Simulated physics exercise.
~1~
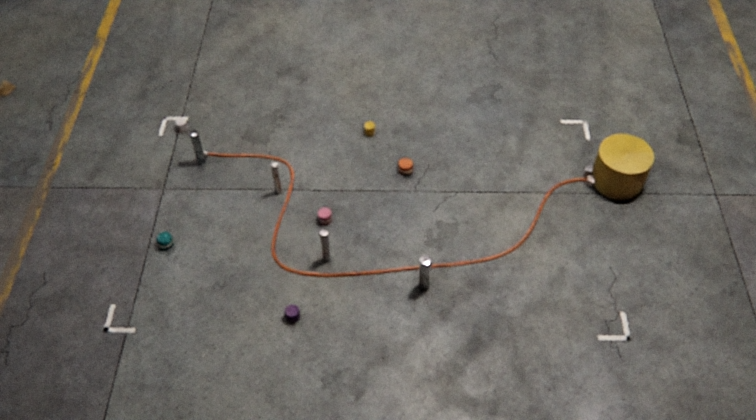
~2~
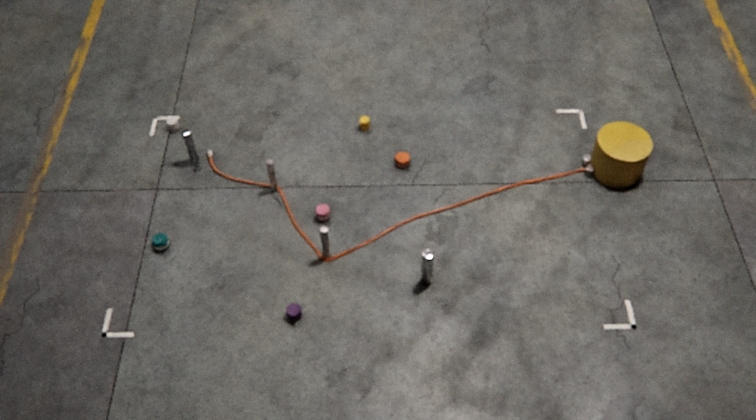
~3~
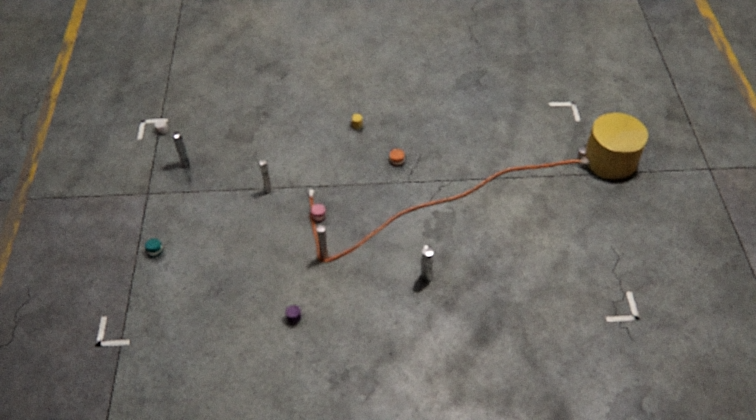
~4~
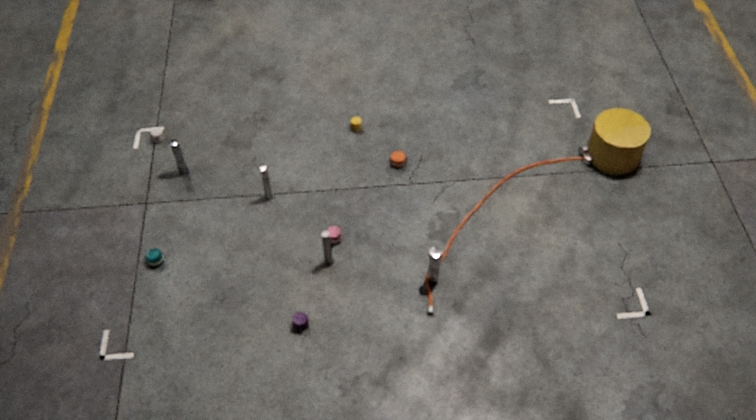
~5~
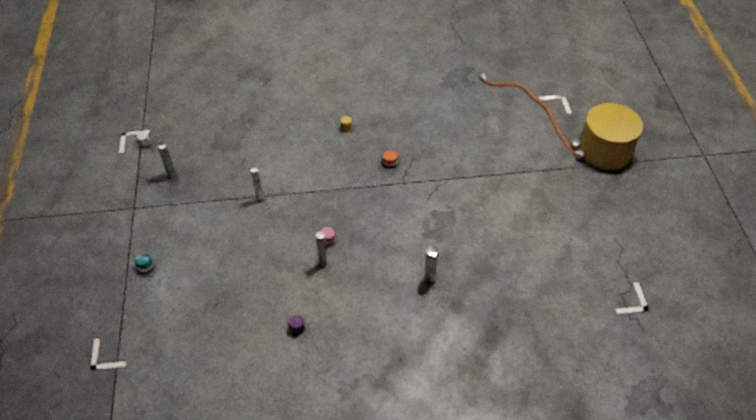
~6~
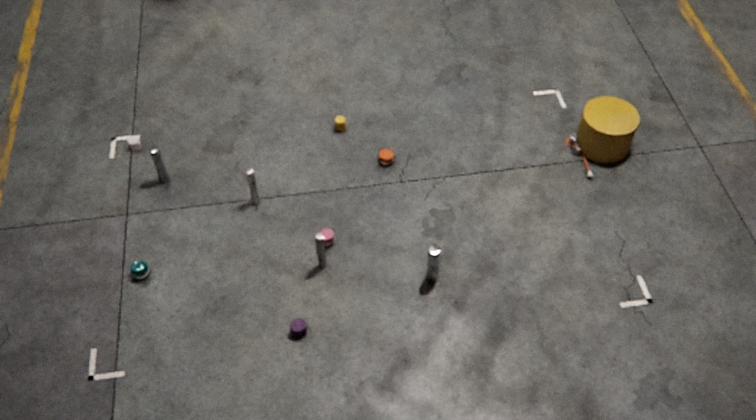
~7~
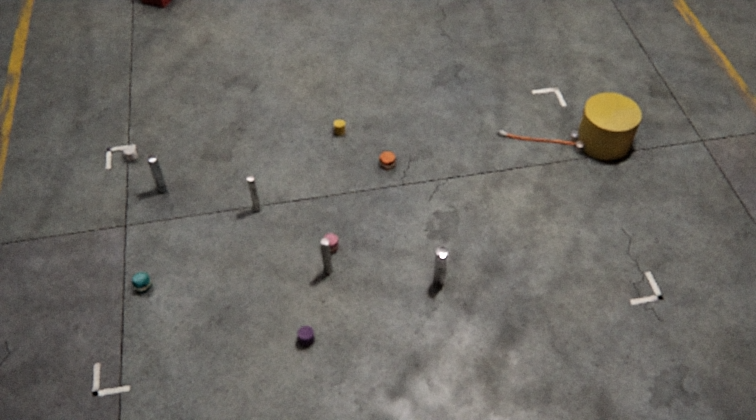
An orange lead winds into a yellow reel, nudging a pink tin, leaving a short end out.
